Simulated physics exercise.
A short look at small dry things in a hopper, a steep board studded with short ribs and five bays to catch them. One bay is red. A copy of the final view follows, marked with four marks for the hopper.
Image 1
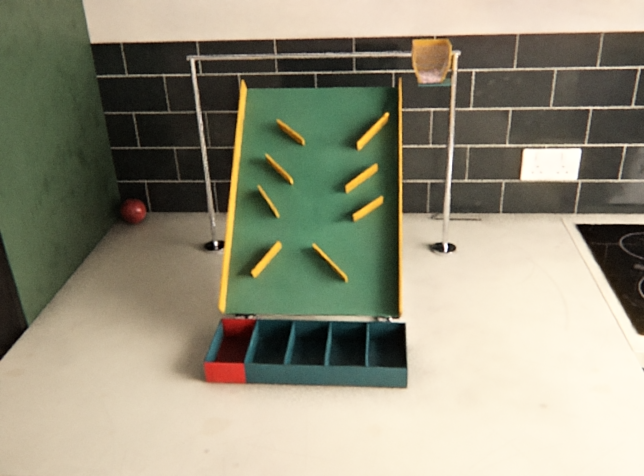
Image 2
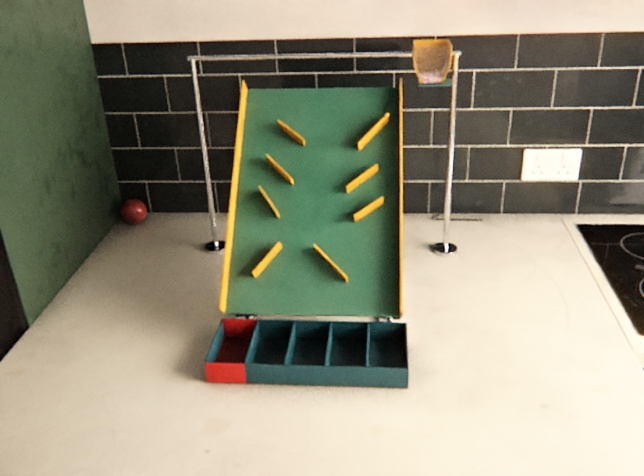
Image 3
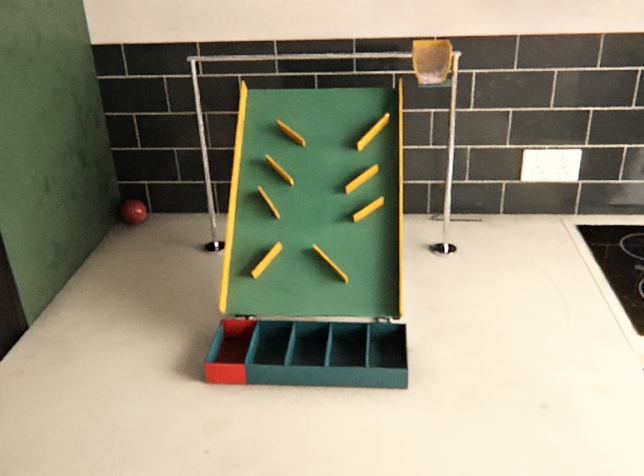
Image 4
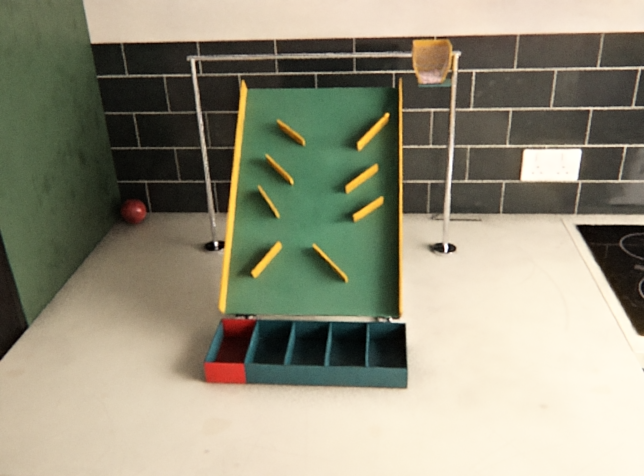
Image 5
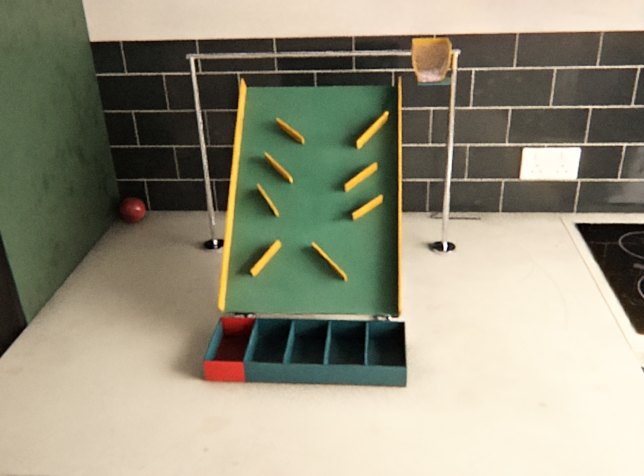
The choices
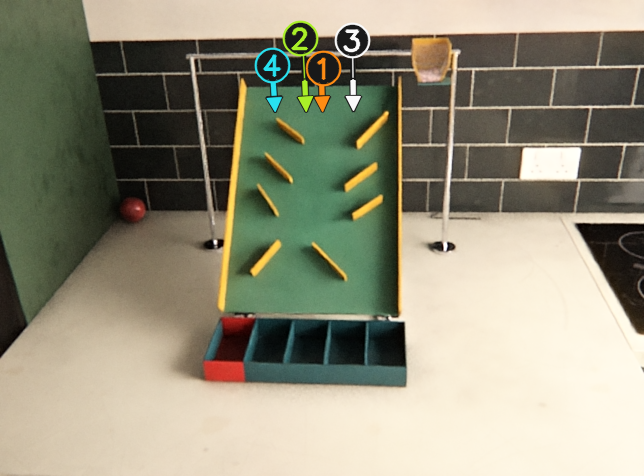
In the video, a steep green board with short yellow ribs stands on a pale countertop, with a small hopper at the upper right and five bays below, the leftmost red; nothing visibly moves.
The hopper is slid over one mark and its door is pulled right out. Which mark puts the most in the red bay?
It is 4.
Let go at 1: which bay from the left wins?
It is the fifth one.
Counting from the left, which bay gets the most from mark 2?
The fifth.
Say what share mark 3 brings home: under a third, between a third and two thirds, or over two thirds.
Under a third.
On the marked copy, mark 1 meets the board at (322, 106); mark 2 meets the board at (305, 106); mark 3 meets the board at (353, 105); mark 4 meets the board at (274, 106).
For mark 1, a stray few in the red bay, most in other bays, a small part outside the box.
For mark 2, a stray few in the red bay, most in other bays, a small part outside the box.
For mark 3, a small part in the red bay, most in other bays, a small part outside the box.
For mark 4, about a third in the red bay, about half in other bays, about a quarter outside the box.
